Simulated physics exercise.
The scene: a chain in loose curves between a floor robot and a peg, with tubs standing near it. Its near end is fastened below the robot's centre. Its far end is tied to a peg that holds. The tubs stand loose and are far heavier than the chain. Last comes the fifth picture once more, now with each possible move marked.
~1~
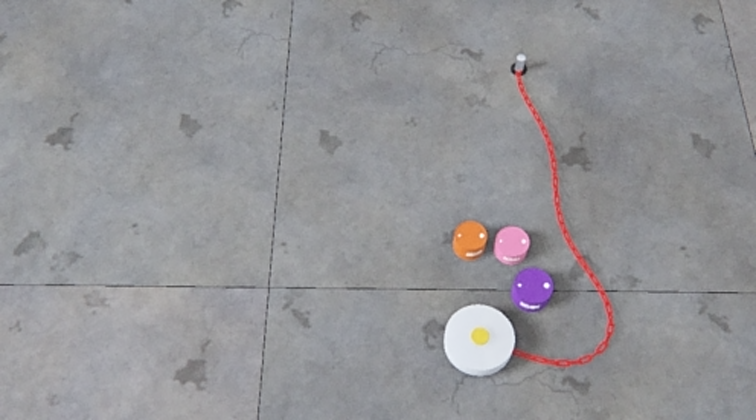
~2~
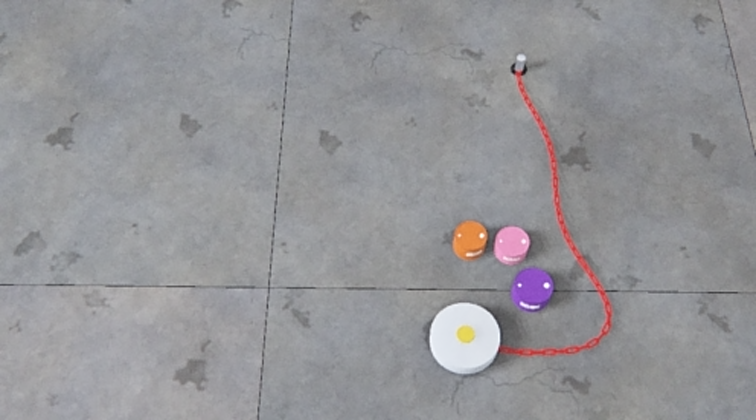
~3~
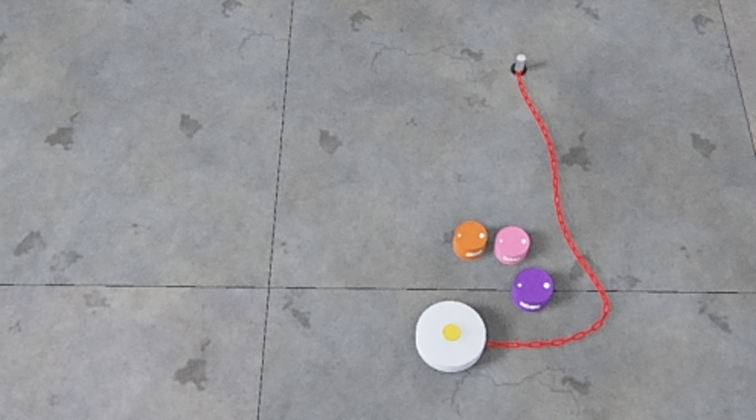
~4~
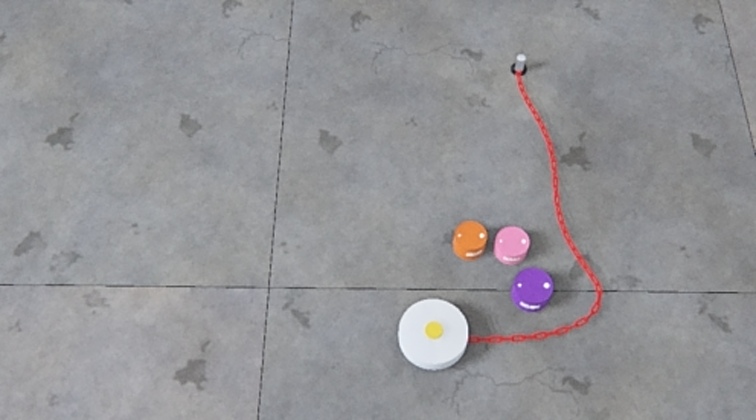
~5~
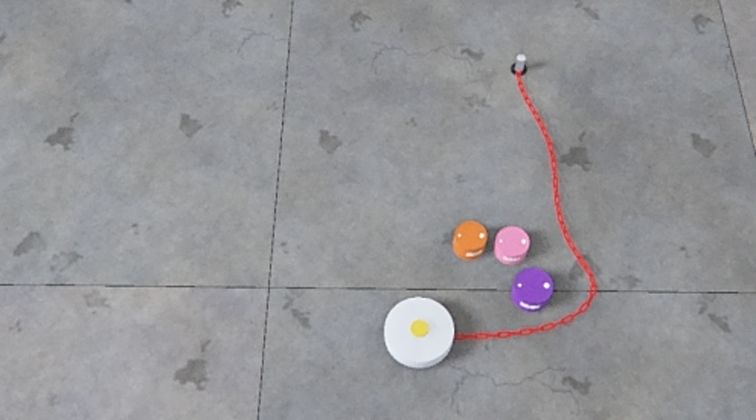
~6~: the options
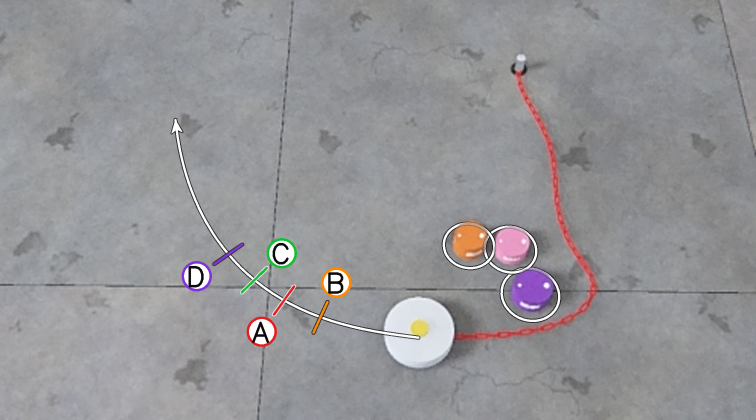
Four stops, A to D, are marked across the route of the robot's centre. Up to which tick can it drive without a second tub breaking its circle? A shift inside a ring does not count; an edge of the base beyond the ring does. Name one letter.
Mark B.
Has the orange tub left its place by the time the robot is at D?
Yes.
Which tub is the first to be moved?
The purple tub.
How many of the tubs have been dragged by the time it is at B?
One.
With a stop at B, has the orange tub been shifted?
No.
On the marked copy, A at (284, 300); B at (321, 317); C at (254, 280); D at (228, 254); the route from (419, 338) via (235, 261) to (176, 120).
With B. Early on, robot (382, 328).
Further on, robot (349, 321); purple tub (521, 283).
At the end, robot (320, 312); purple tub (500, 273); one over the rings.
As for the rest, A has three over the rings; C has three over the rings; D has three over the rings.
